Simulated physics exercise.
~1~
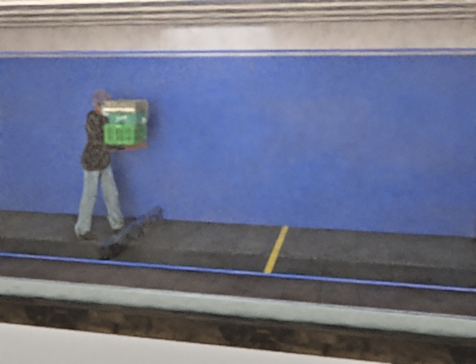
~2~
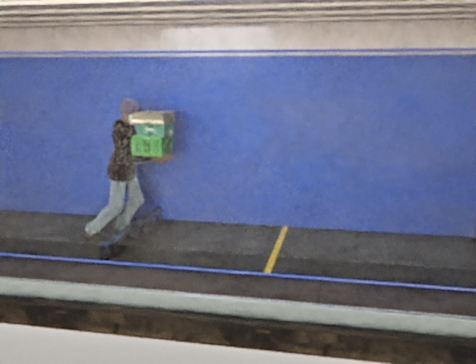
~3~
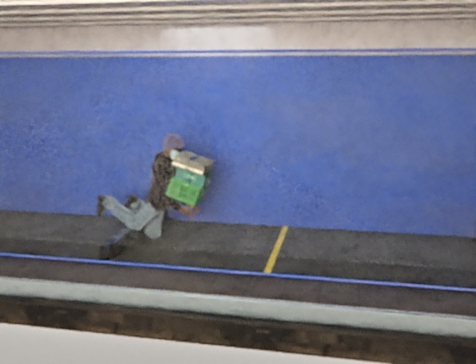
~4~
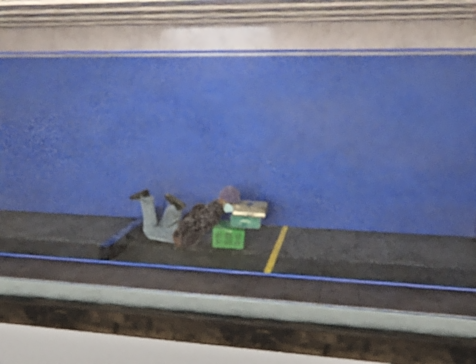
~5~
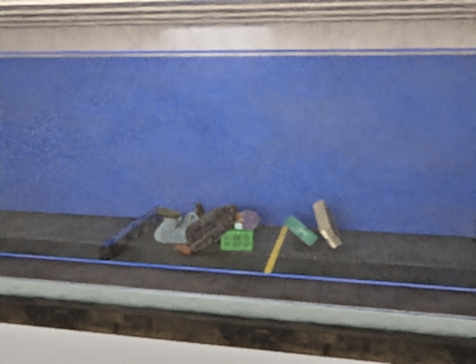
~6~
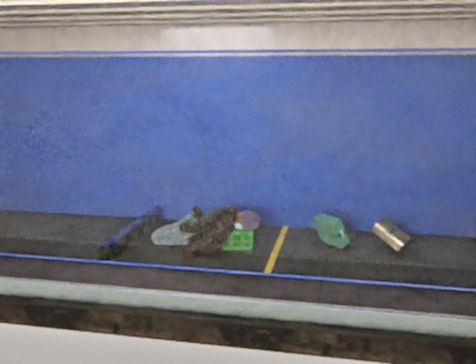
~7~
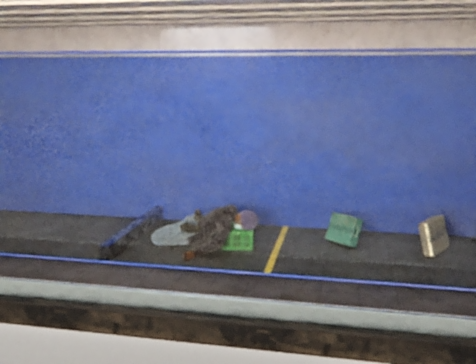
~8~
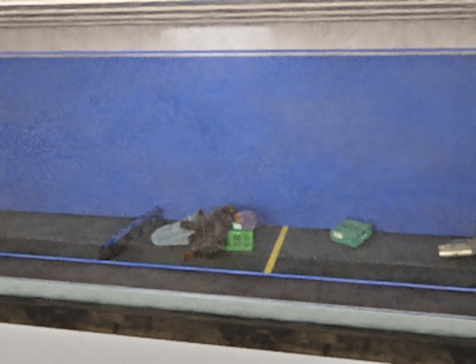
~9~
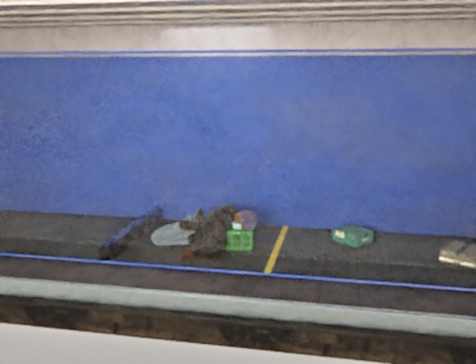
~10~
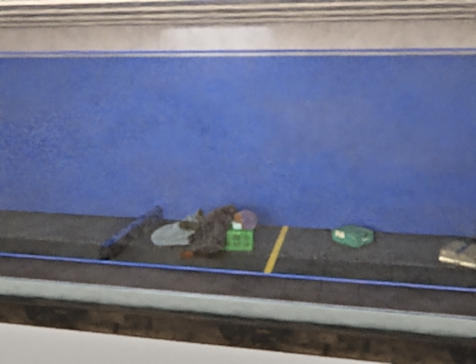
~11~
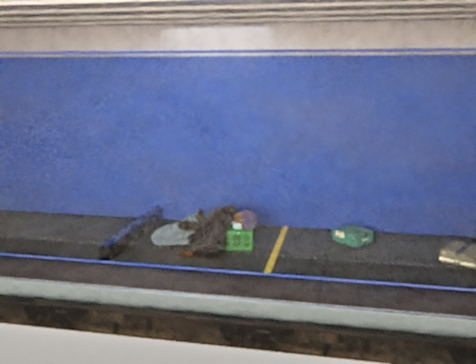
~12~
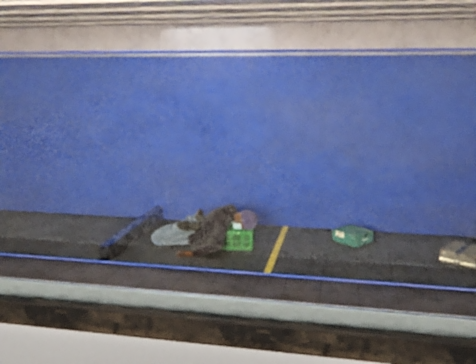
Courier carrying stacked boxes tripping over a low rail and falling flat, teal parcel and grey carton tumbling past yellow line.
